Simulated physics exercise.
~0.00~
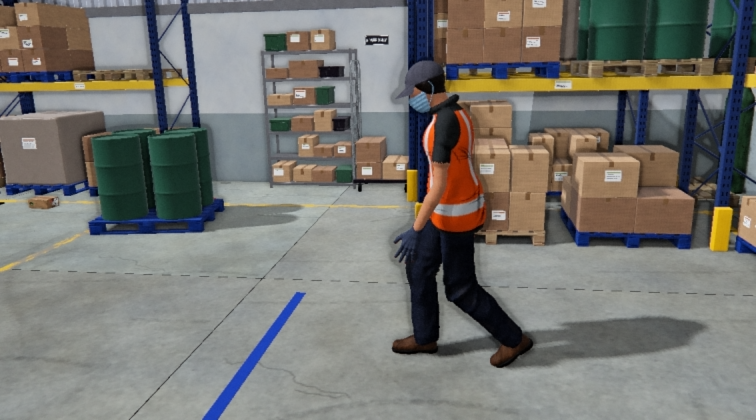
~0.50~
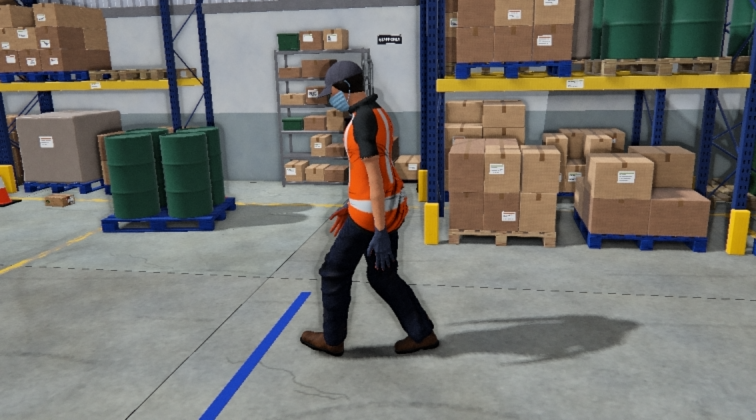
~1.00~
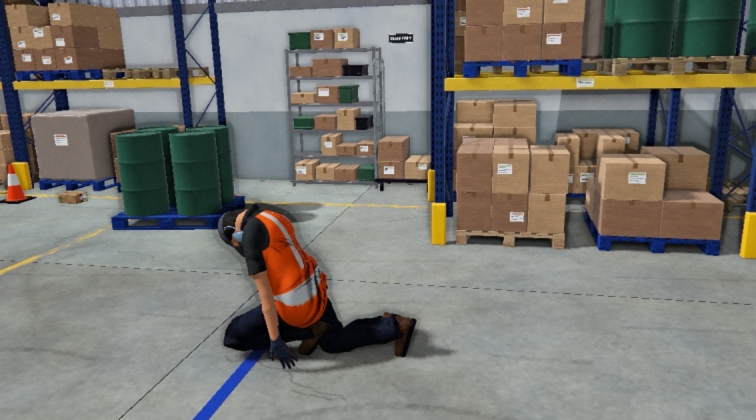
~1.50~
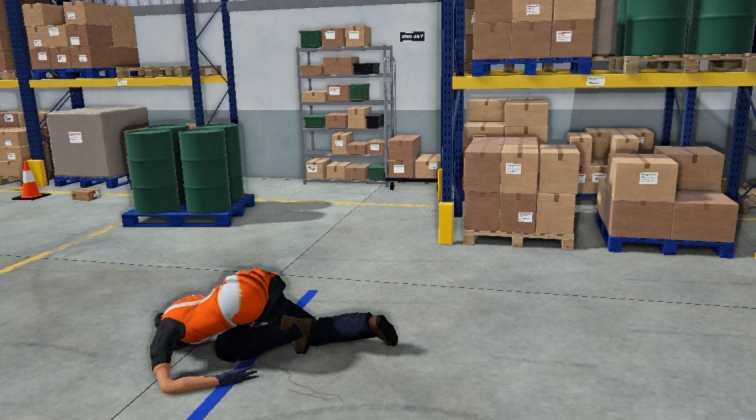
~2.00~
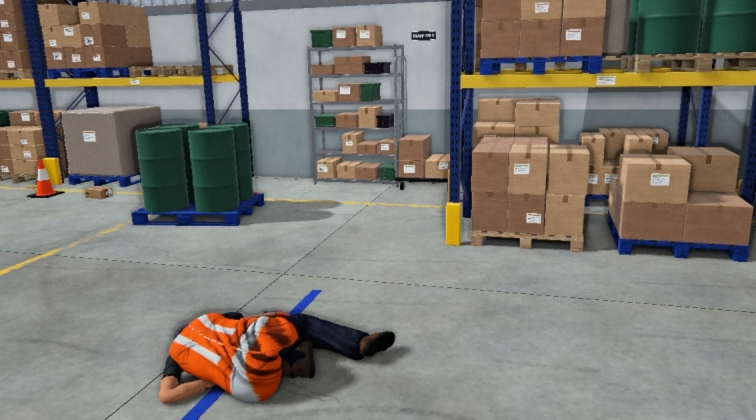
Masked worker in orange vest walking left through a warehouse, crumpling to the floor and lying slumped across a blue line.
